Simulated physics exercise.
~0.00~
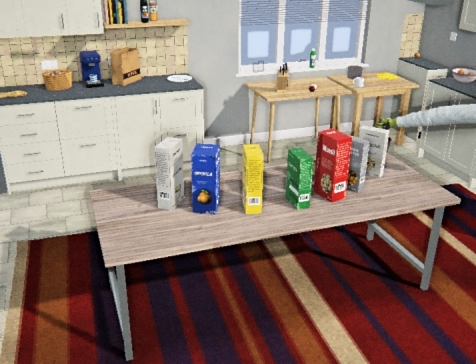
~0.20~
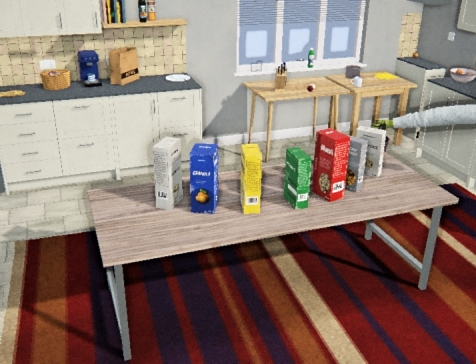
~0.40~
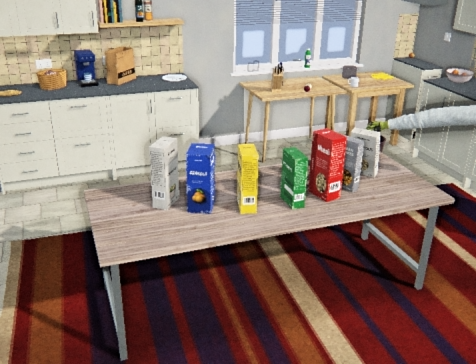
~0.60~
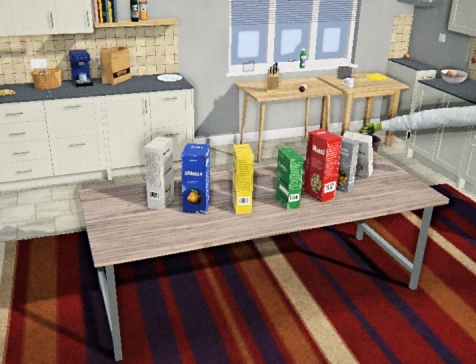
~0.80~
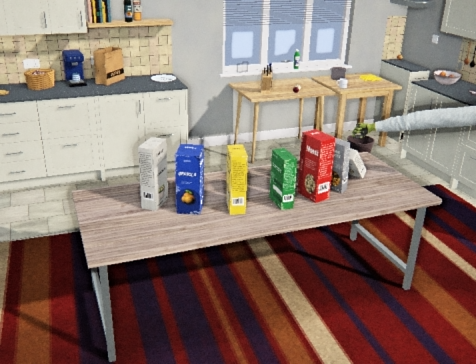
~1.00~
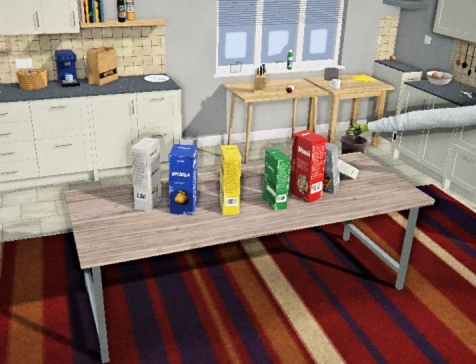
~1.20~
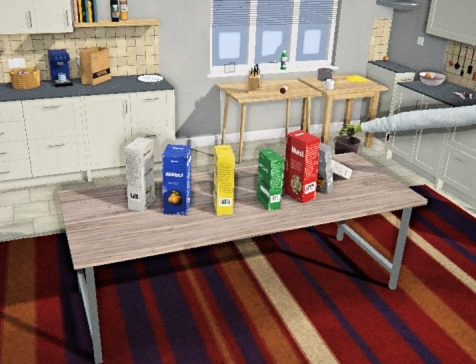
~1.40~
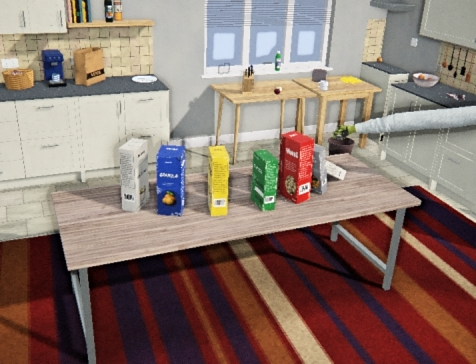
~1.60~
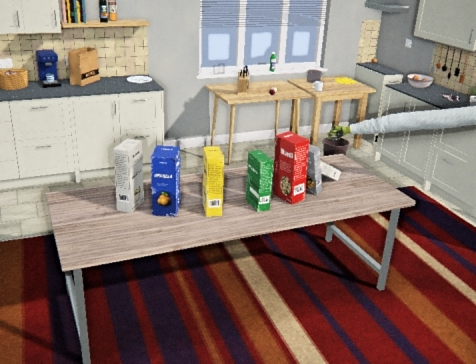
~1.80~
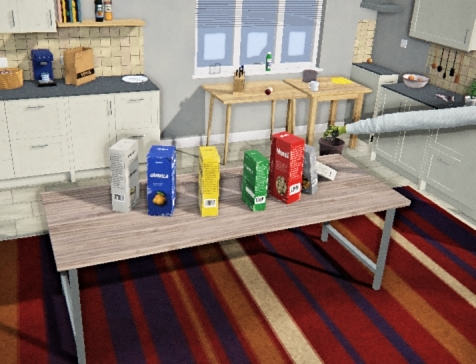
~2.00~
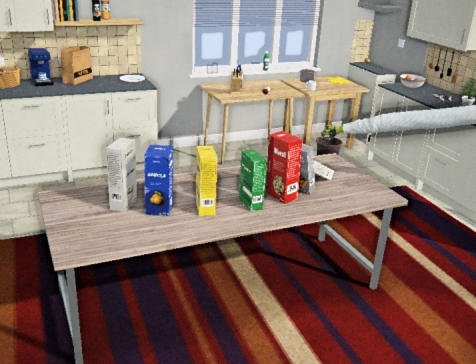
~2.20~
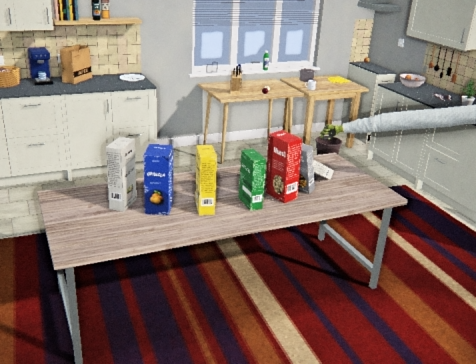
The box at the right end tips over beside its neighbour, while the others stay standing.
